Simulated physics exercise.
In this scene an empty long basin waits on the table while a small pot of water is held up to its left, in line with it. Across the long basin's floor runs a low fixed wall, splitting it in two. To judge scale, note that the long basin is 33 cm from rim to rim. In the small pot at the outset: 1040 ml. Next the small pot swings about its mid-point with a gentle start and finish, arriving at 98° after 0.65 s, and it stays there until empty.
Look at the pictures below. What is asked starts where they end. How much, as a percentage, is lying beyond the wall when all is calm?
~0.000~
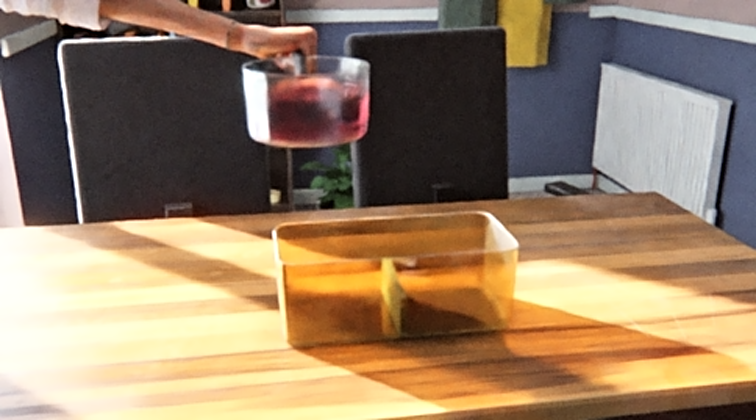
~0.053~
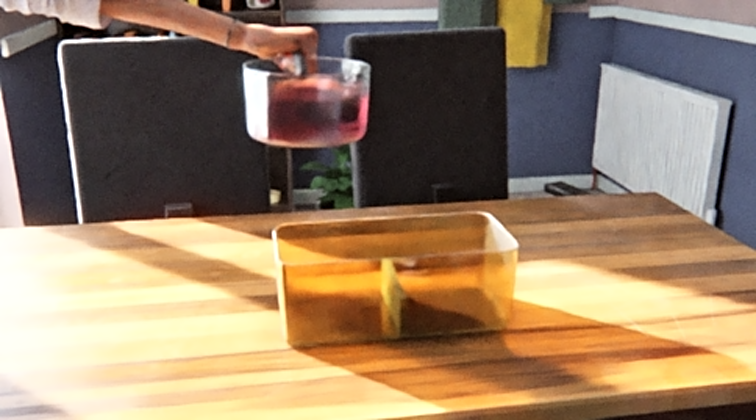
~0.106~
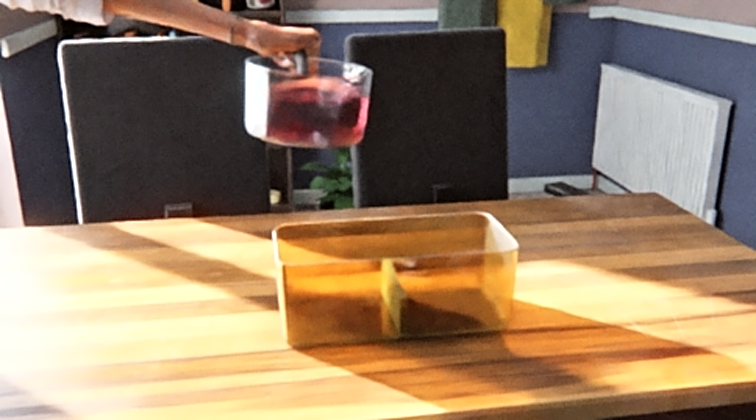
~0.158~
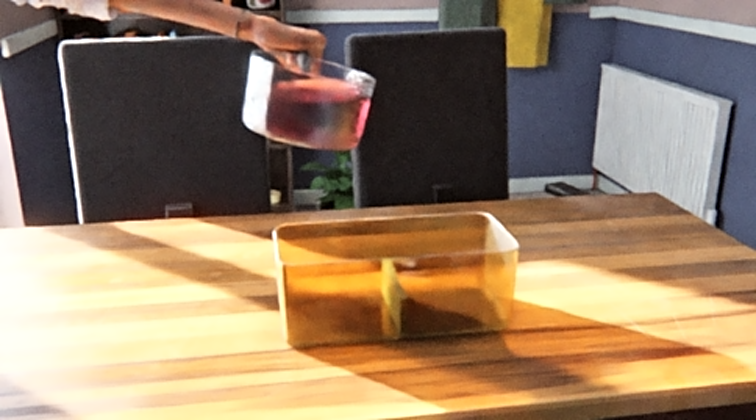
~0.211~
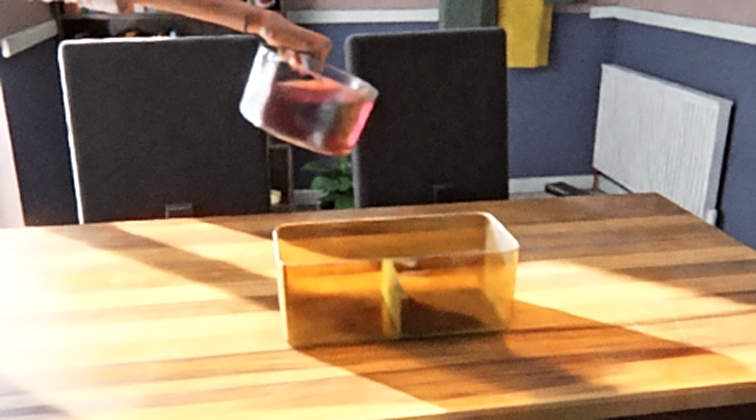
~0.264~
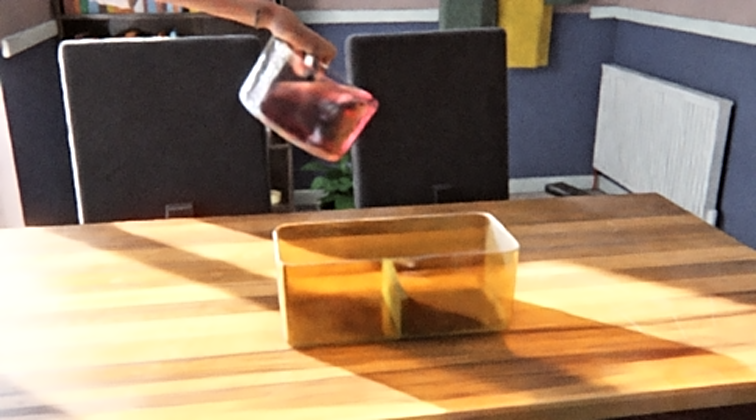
Around 80 per cent lies beyond the wall.
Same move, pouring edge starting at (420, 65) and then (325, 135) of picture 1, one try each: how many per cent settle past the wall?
Near 85 in a hundred on the first go and near 5 in a hundred on the second.
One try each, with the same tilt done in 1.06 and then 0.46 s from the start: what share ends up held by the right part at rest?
Around 85 per cent first, around 70 per cent next.
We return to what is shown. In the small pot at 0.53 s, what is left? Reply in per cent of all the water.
I'd estimate some 40 % remains.
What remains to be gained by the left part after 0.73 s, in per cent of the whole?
That amounts to roughly 12 per cent of the whole.
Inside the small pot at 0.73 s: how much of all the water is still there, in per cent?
14 %.
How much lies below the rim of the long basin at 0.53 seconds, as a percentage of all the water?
Roughly 10 percent of it.
Then, 0.53 s in, the tilt is 90° and 40 per cent is still to pour, 0 is left of the wall and 10 right of it.
Then, 0.73 s in, the tilt is 98° and 13 per cent is still to pour, 6 is left of the wall and 68 right of it.
Then, 0.93 s in, the tilt is 98° and 3 per cent is still to pour, 14 is left of the wall and 76 right of it.
Then, 1.15 s in, the tilt is 98° and 1 per cent is still to pour, 16 is left of the wall and 80 right of it.
Finally, 18 per cent lies left of the wall, 80 right of it and 2 outside.
